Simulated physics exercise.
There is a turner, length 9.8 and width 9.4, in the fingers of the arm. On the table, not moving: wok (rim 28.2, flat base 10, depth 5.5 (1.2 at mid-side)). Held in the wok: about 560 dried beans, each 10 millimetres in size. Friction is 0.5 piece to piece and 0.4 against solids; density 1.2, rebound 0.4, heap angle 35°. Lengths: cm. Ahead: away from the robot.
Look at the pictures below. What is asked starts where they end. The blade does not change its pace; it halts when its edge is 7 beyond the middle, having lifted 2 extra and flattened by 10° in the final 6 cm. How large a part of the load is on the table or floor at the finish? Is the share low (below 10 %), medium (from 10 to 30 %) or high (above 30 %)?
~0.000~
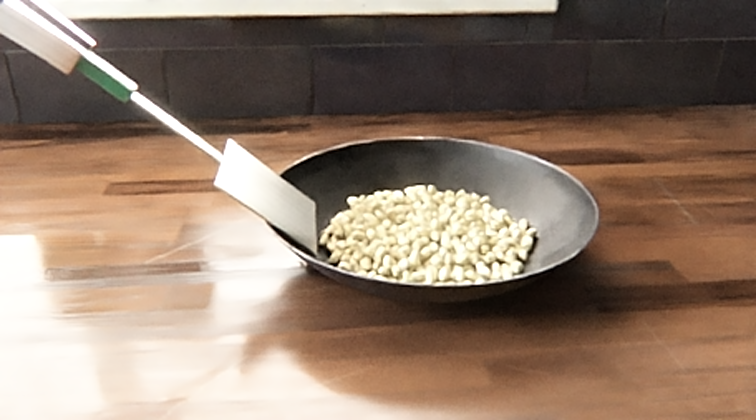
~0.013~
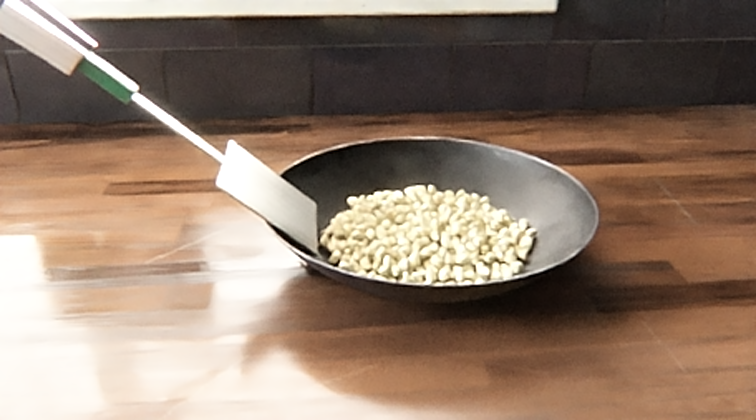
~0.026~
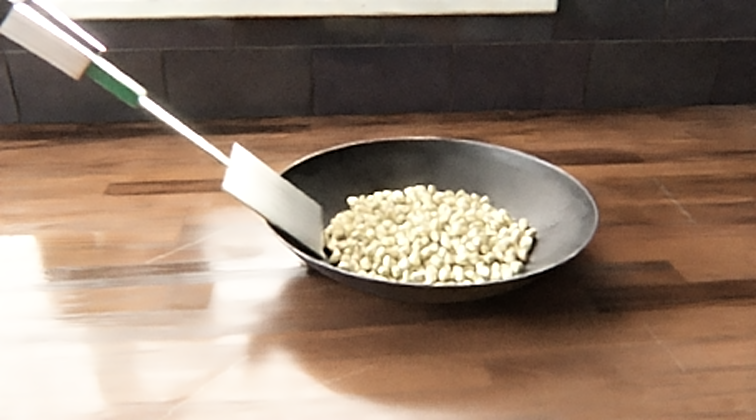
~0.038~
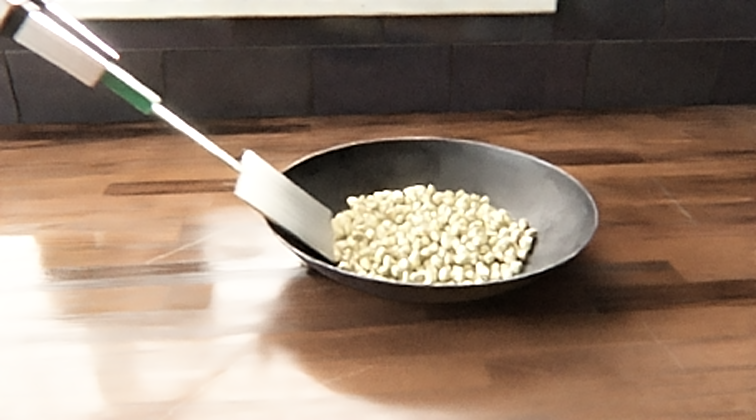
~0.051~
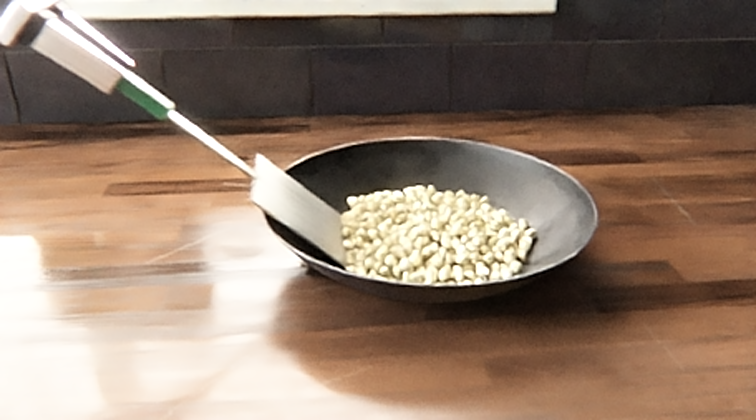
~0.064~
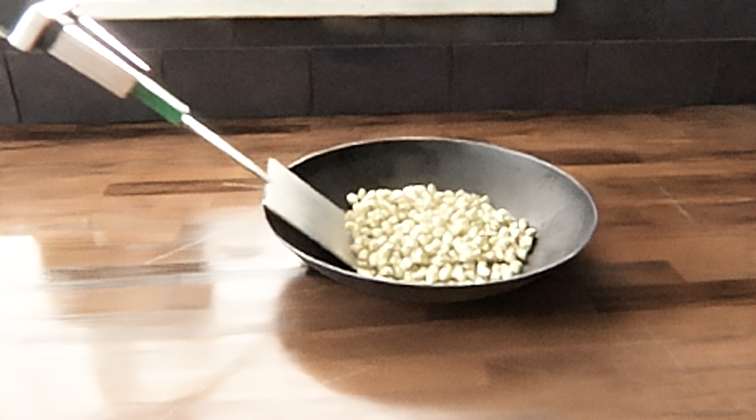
The share is low, below 10 %.
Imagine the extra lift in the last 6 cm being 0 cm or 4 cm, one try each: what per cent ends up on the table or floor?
Estimates, in order: 15 % then 5 %.
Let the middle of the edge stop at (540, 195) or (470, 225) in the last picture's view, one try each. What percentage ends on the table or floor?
I'd say roughly 35 per cent, then roughly 0 per cent.
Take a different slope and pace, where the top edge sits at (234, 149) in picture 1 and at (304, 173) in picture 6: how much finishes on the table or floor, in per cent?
Around 15 per cent finishes on the table or floor.
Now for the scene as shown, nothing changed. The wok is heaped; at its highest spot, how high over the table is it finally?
Some 7.0 cm above the table.
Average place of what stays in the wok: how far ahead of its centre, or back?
6.0 cm ahead.
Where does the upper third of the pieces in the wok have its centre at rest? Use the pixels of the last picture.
Somewhere around (537, 203) in the last picture.
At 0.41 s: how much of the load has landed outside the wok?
It is near 5 percent.
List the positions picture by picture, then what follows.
The turner top edge at (223, 161), sloping 42°; upper third of the load around (427, 229), from x 325 to 530, top at y 190; 559 in the wok, in the first frame.
The turner top edge at (224, 161), sloping 42°; upper third of the load around (427, 229), from x 325 to 530, top at y 190, in the second frame.
The turner top edge at (230, 165), sloping 42°; upper third of the load around (426, 229), from x 325 to 530, top at y 190, in the third frame.
The turner top edge at (242, 171), sloping 42°; upper third of the load around (426, 229), from x 325 to 530, top at y 190, in the fourth frame.
The turner top edge at (256, 177), sloping 42°; upper third of the load around (424, 228), from x 325 to 530, top at y 190, in the fifth frame.
The turner top edge at (269, 180), sloping 42°; upper third of the load around (420, 225), from x 330 to 530, top at y 190; 559 in the wok, in the sixth frame.
After 0.12 s, sloping 42°, highest piece 5 above the table; 559 in the wok.
After 0.18 s, sloping 39°, highest piece 6 above the table; 559 in the wok.
After 0.41 s, sloping 32°, highest piece 7 above the table; 530 in the wok, 26 on the table or floor, 3 on the blade or in flight.
After 1.46 s, sloping 32°, highest piece 7 above the table; 529 in the wok, 30 on the table or floor.
In the end, 529 in the wok, 30 on the table or floor. That is 5 % on the table or floor.
